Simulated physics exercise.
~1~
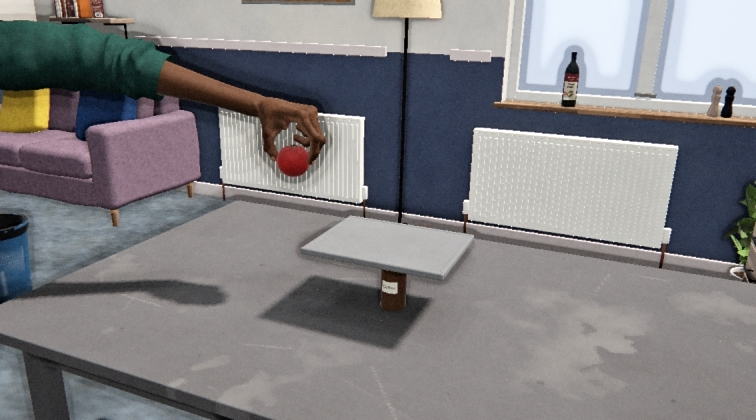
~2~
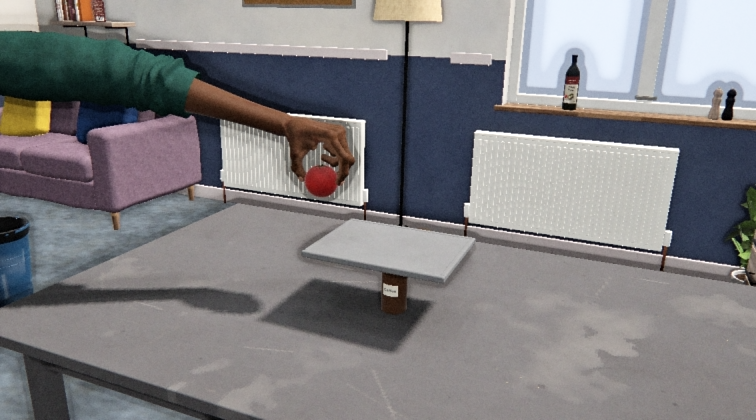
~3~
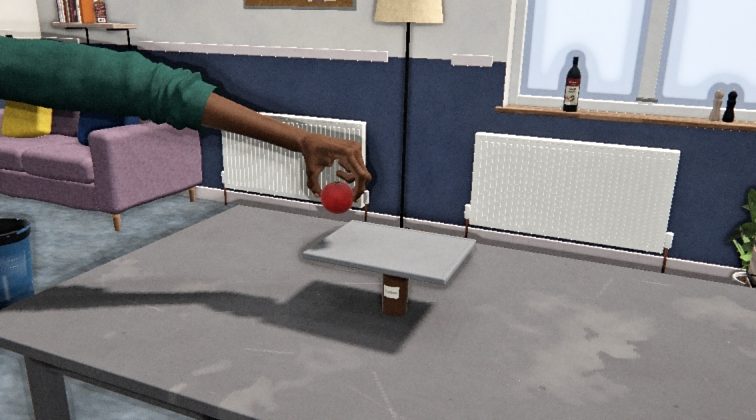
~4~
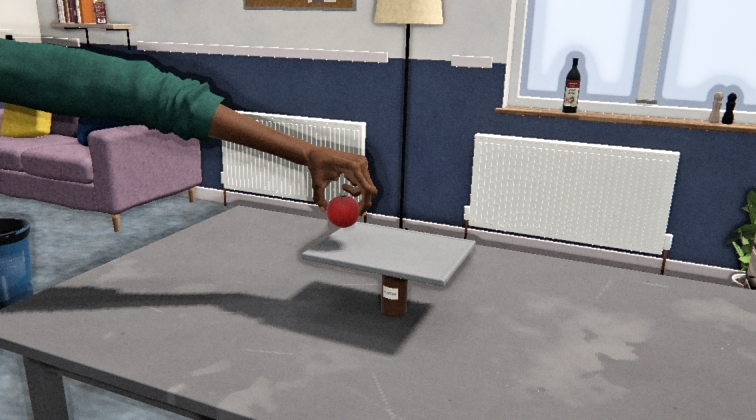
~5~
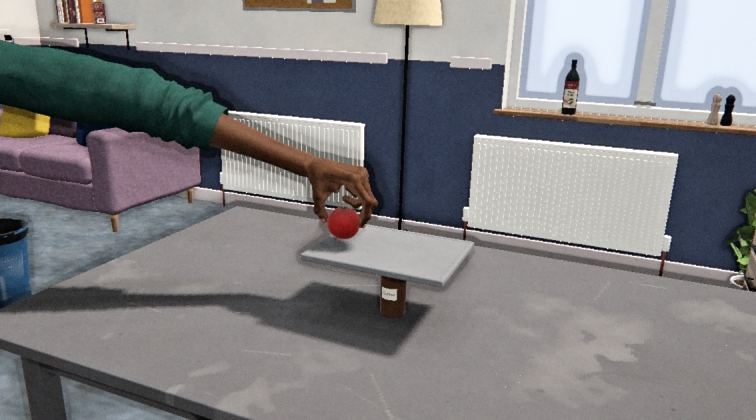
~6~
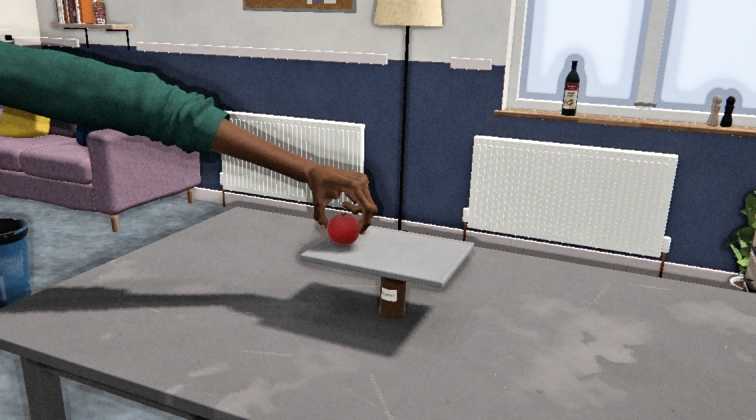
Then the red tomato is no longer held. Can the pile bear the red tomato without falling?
No, it falls.
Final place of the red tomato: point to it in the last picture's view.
Look near (326, 292) in the final picture.
Then, 0.40 s past the last view, red tomato now fallen; grey lid rocked 63° from its first pose.
Then, 0.60 s past the last view, grey lid rocked 64° from its first pose; brown shaker rocked 5° from its first pose.
Then, 0.80 s past the last view, grey lid now fallen; brown shaker rocked 41° from its first pose.
Then, 0.90 s past the last view, brown shaker now fallen.
Finally, fallen, grey lid, red tomato and brown shaker. Final places as the last picture's camera would see them, red tomato near (326, 292). The stack gives way.
